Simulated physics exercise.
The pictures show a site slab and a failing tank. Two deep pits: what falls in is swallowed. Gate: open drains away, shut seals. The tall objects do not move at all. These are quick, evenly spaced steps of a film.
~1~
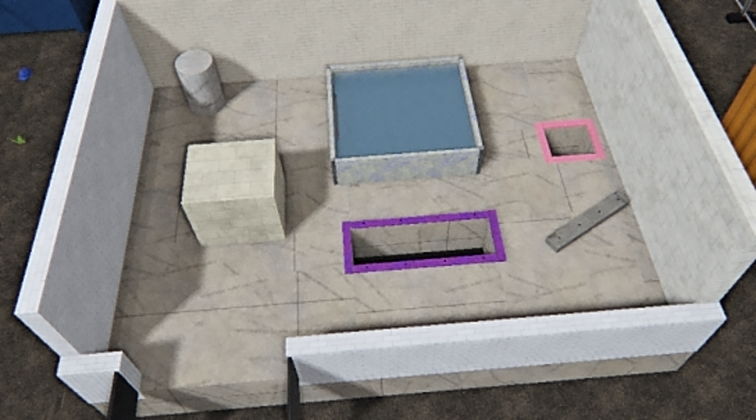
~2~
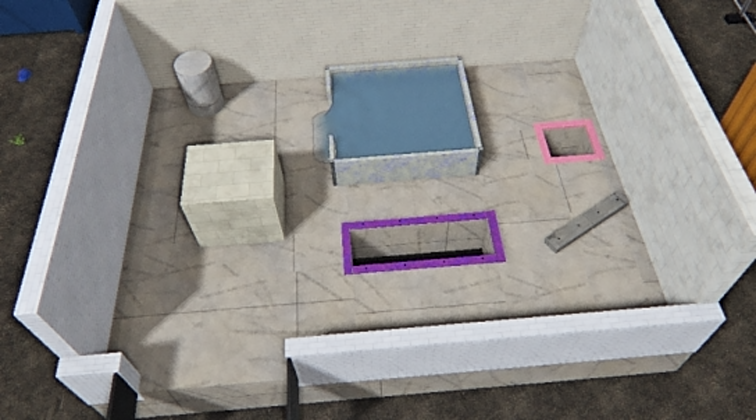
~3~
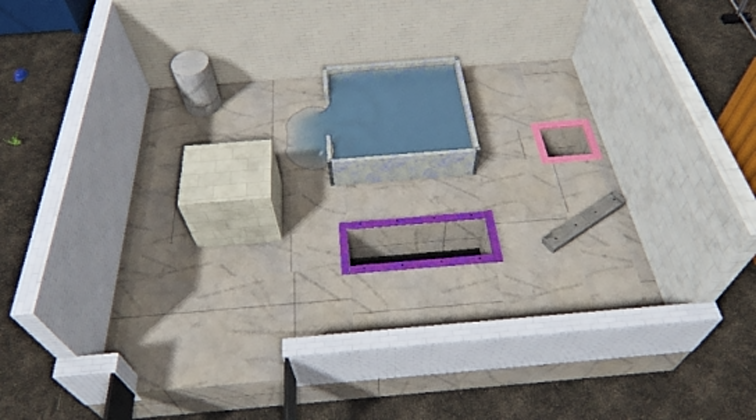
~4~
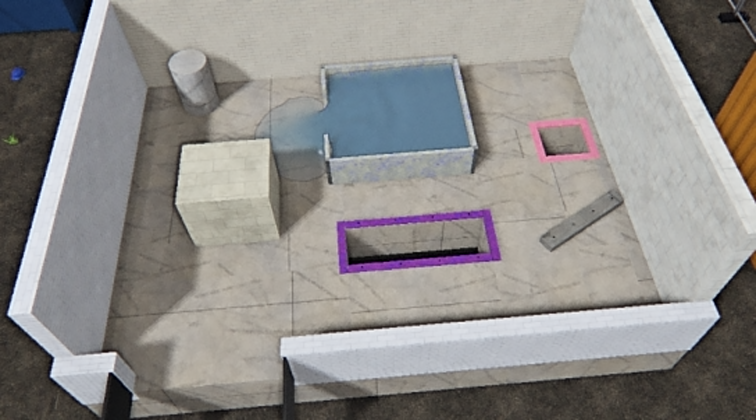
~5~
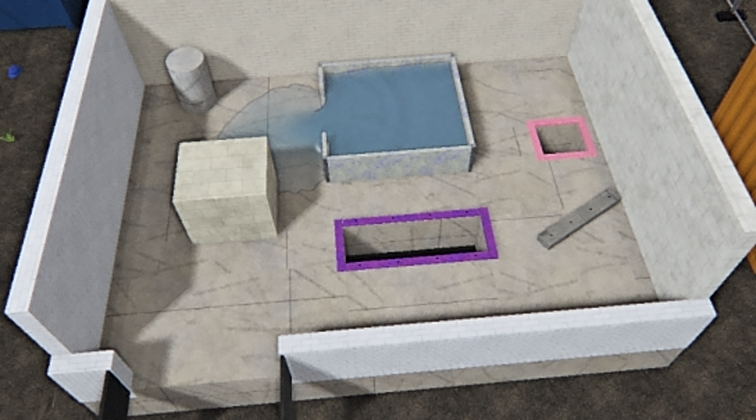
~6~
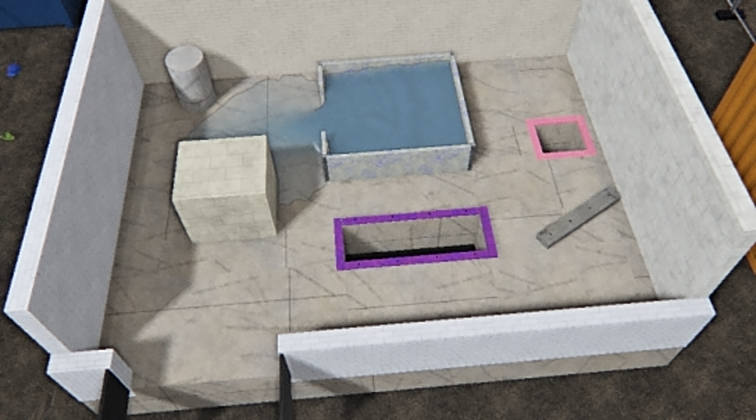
At first, blue water sits still in an open tank on a walled slab, near a pale block, a grey cylinder and two framed pits. Then a gap opens in the tank's left side and water pours out, spreading leftward across the floor toward the cylinder and around the block's back.
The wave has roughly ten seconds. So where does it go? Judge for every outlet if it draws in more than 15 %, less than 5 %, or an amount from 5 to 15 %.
My prediction: I'd say the gate drains a lot - upwards of fifteen per cent. I'd say the purple pit drains very little - not reaching five per cent. I'd say the pink pit drains very little - not reaching five per cent.
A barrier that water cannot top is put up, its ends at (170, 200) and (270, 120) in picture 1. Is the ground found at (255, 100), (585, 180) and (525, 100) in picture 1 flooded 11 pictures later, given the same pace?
Taken in turn, the three points are soaked, unsoaked and unsoaked.
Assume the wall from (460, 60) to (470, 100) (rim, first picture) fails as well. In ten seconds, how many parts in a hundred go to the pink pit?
The pink pit gets 55 per cent.
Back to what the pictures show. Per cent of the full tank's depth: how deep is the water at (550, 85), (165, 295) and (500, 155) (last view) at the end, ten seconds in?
First 8, next 8, last 0 in a hundred.
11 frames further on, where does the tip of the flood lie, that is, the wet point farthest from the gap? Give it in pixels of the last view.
My estimate: Roughly (110, 288).
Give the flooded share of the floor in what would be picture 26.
About 35 per cent.
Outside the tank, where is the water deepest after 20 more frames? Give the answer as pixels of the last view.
Deepest spot: Around (144, 90).
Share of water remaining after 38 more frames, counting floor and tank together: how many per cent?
Some 94 parts in a hundred have not run off.
A moment on, water covers 20 % of the floor; the gate 0 %, the purple pit 0 %, the pink pit 0 %.
Next, water covers 25 % of the floor; the gate 0 %, the purple pit 0 %, the pink pit 0 %.
Then, water covers 35 % of the floor; the gate 0 %, the purple pit 0 %, the pink pit 0 %.
Later, water covers 45 % of the floor; the gate 6 %, the purple pit 0 %, the pink pit 0 %.
In the end, water covers 70 % of the floor; the gate 18 %, the purple pit 0 %, the pink pit 1 %.
